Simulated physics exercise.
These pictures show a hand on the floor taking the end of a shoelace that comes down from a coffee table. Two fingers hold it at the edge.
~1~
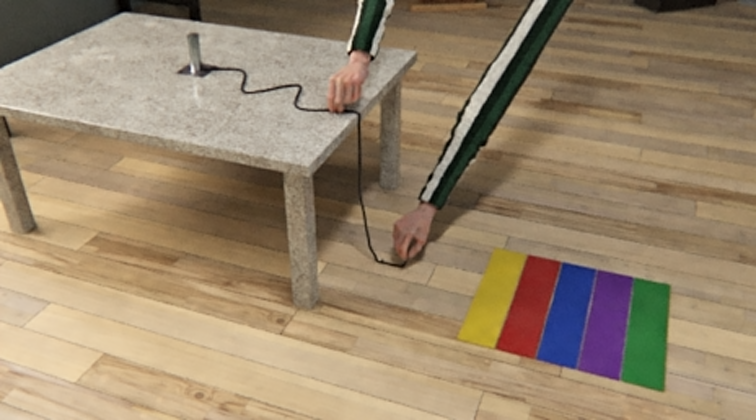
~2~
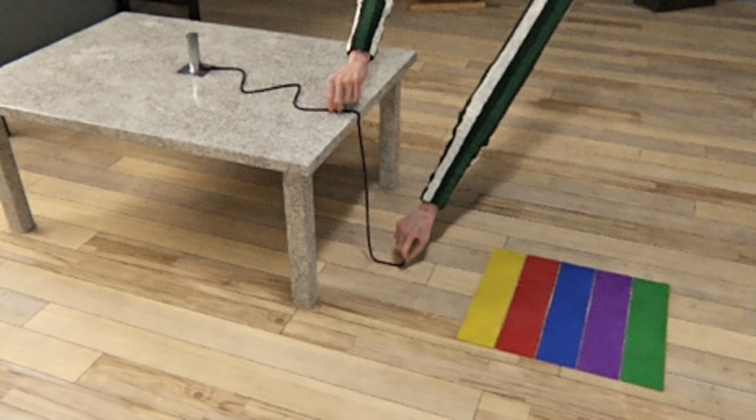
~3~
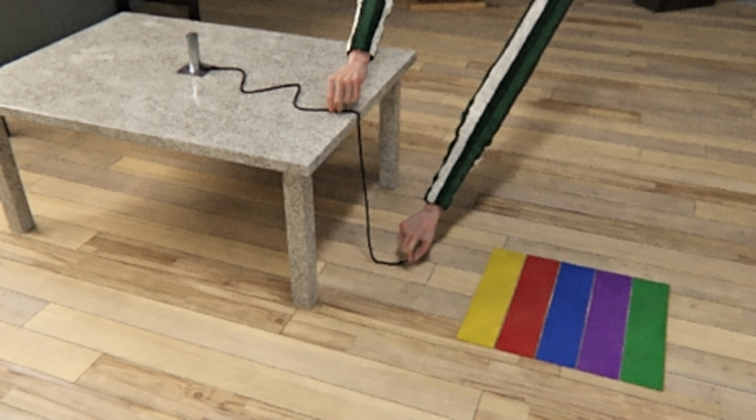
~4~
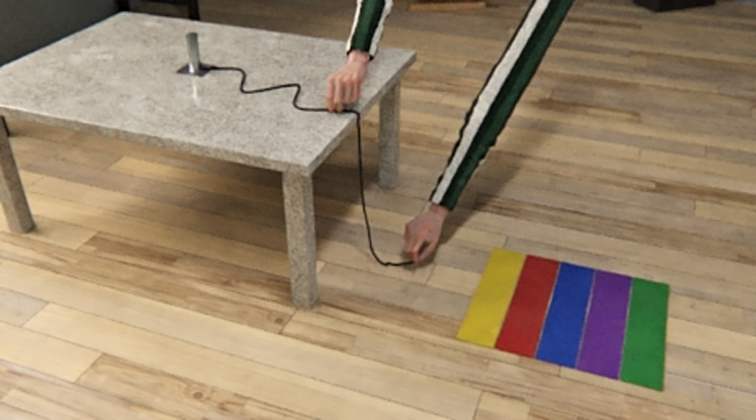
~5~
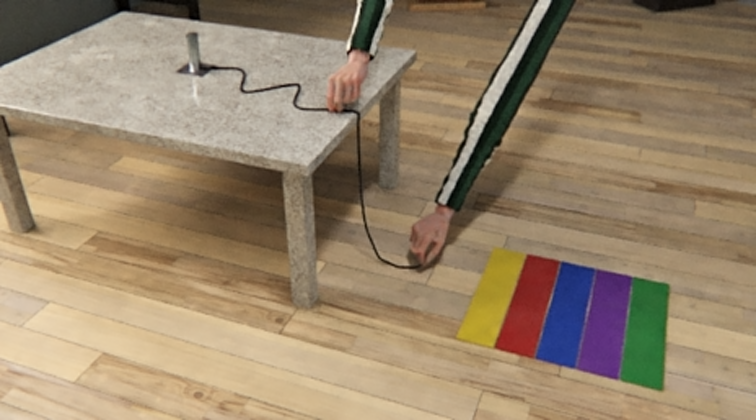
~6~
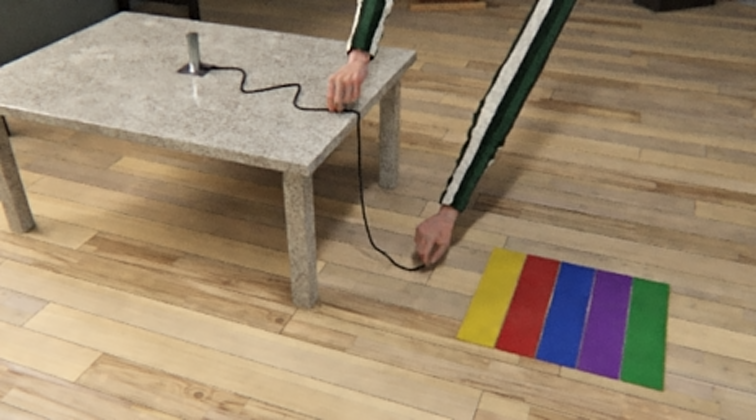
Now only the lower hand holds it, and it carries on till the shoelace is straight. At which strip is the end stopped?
It gets as far as the purple strip.
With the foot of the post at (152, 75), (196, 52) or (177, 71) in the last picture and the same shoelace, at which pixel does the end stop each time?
Try by try, around (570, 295), (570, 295) and (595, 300).
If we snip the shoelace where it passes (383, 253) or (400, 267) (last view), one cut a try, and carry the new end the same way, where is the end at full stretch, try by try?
Near (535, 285) and (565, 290).
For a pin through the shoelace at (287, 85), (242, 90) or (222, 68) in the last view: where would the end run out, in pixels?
About (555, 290), (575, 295) and (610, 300).
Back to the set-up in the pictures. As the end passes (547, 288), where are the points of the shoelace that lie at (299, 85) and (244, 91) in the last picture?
They go to (331, 99) and to (282, 87).
Soon after, end near (547, 288); over red.
After that, end near (590, 298); over blue.
At the stop, end near (614, 303); over purple. The purple one.
